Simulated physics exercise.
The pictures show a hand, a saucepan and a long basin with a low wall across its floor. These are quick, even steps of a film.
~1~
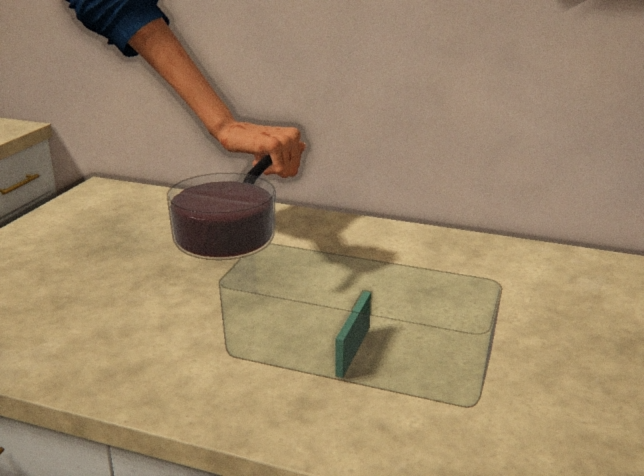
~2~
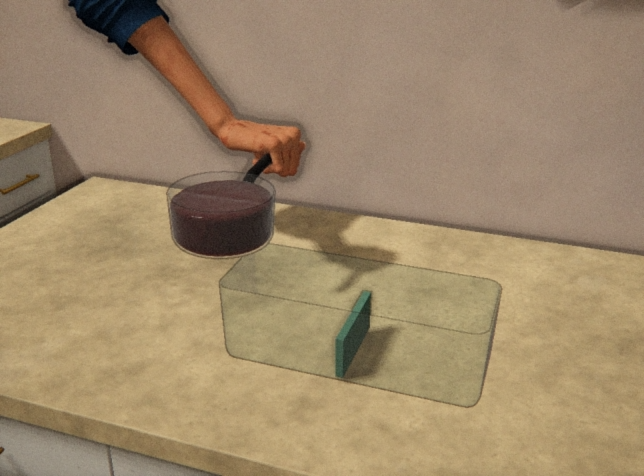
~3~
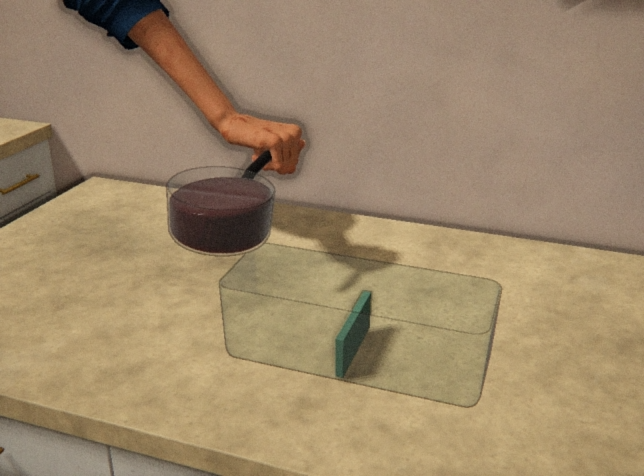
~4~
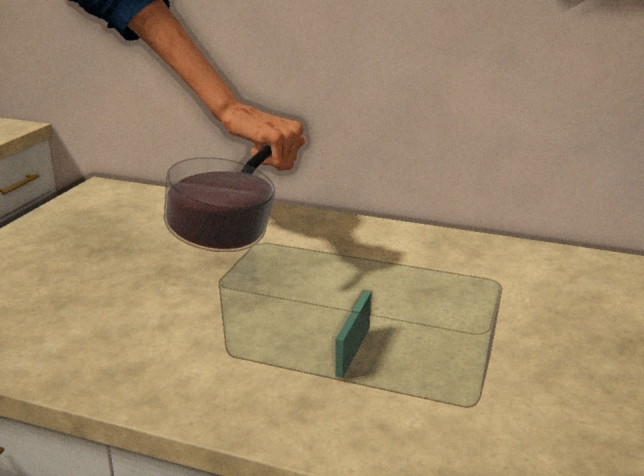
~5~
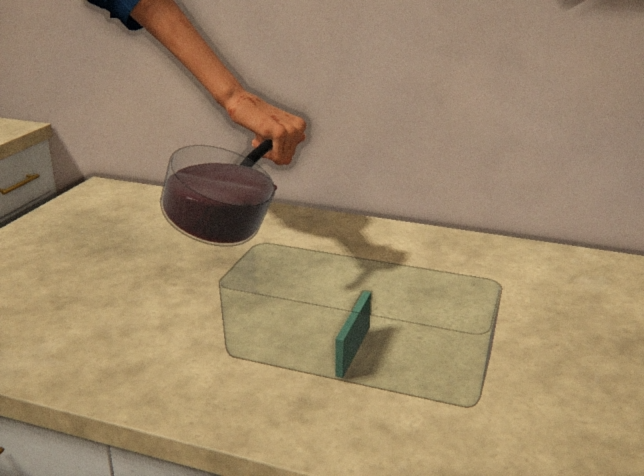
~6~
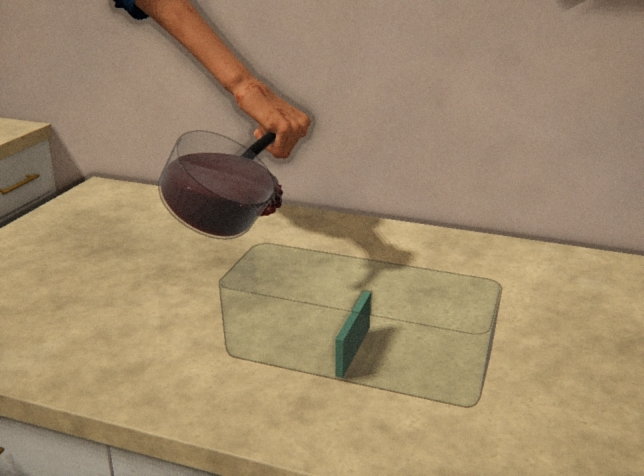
On a mottled stone counter, a hand holds a clear saucepan of dark wine level above the left end of a long glass basin with a low green wall inside. The hand gradually tilts the pan to the right, and a little wine slips over its right rim.
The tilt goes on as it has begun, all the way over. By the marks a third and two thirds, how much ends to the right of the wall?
In the end from a third to two thirds is right of the wall.
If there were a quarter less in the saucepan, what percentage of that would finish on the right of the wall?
Near 30 %.
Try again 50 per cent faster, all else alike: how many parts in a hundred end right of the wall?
Some 35 per cent.
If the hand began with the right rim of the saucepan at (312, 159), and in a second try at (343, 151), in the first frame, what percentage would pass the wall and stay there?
Roughly 85 per cent, and 85 per cent.
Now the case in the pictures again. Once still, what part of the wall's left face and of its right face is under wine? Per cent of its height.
Near 40 on the left, 30 on the right.
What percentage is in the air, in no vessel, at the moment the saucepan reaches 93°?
Near 50 %.
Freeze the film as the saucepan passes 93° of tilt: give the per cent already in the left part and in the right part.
Left about 15, right about 0.
A moment on, the tilt is 93° and 33 per cent is still to pour, 17 is left of the wall and 0 right of it.
Next, the tilt is 106° and 3 per cent is still to pour, 43 is left of the wall and 46 right of it.
Then the tilt is 106° and 0 per cent is still to pour, 54 is left of the wall and 40 right of it.
Later the tilt is 106° and 0 per cent is still to pour, 55 is left of the wall and 42 right of it.
At rest 55 per cent lies left of the wall, 42 right of it and 2 outside.
